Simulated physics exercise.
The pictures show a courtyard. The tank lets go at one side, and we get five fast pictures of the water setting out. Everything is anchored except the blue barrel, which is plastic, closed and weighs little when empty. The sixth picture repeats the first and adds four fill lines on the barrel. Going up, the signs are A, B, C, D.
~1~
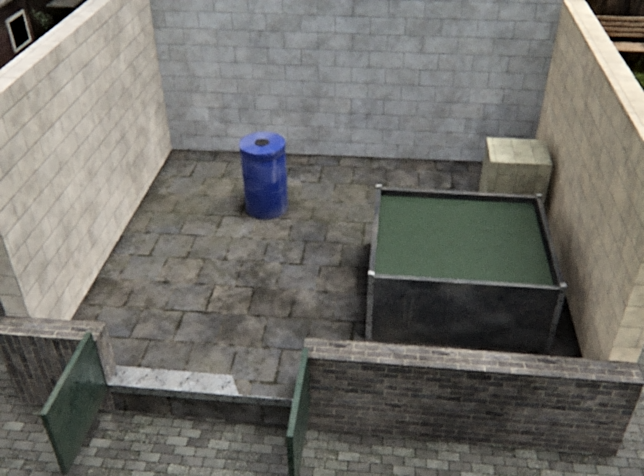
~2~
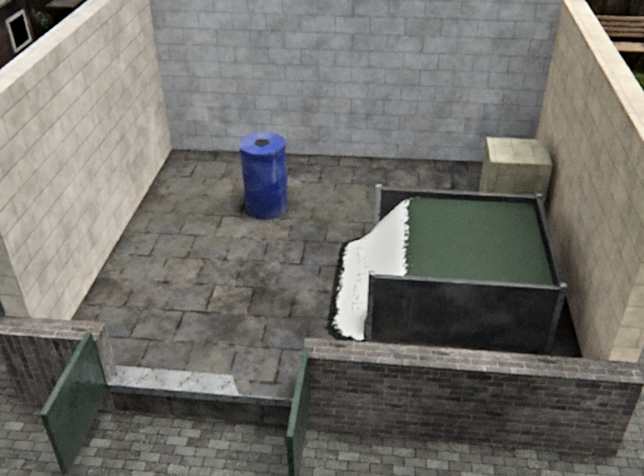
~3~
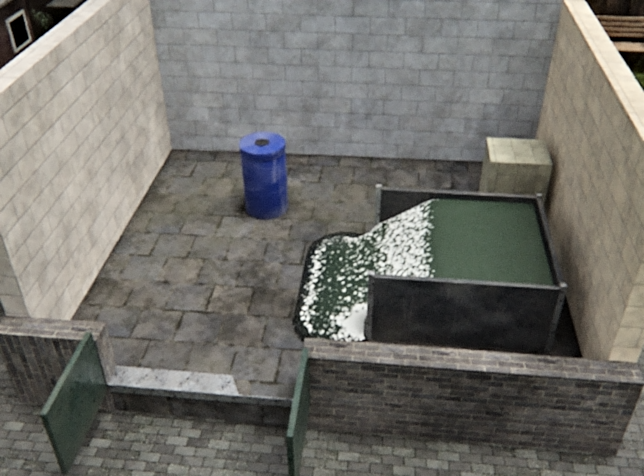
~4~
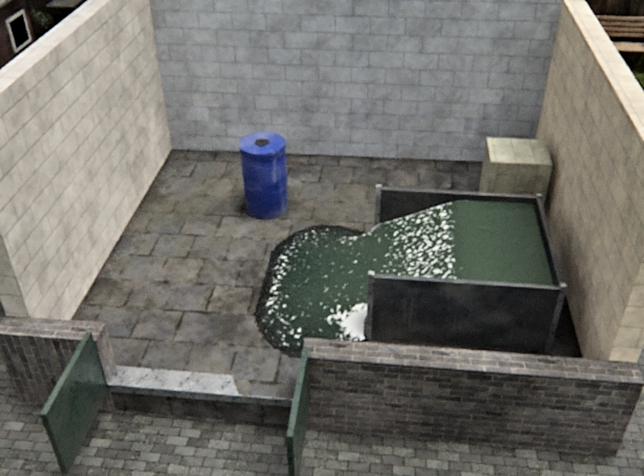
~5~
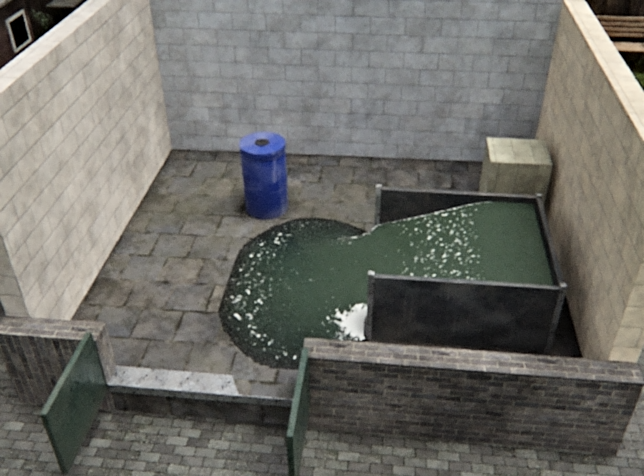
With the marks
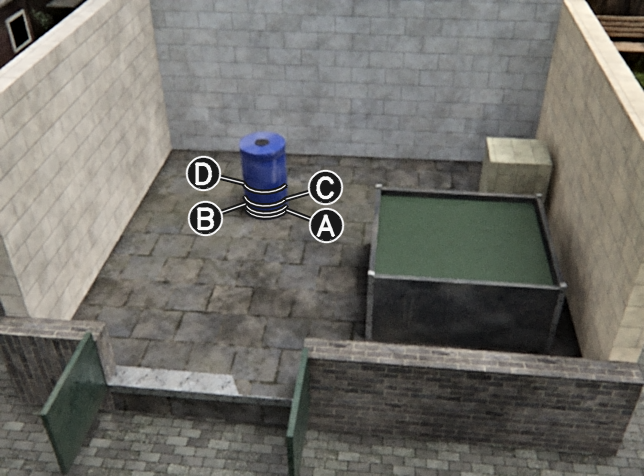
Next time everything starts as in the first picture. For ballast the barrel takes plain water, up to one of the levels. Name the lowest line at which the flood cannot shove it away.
Use line C.
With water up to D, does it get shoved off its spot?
No, not at all.
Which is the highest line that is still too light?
Line B.
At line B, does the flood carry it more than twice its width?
No.
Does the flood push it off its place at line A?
Yes.
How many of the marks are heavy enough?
Two.
On the marked copy, A at (263, 217); B at (263, 213); C at (262, 205); D at (261, 192); from the bottom up A, B, C, D.
If A is chosen, it is pushed about 4 times its own width away.
If B is chosen, it is pushed about its own width away.
If C is chosen, it does not move.
If D is chosen, it does not move.
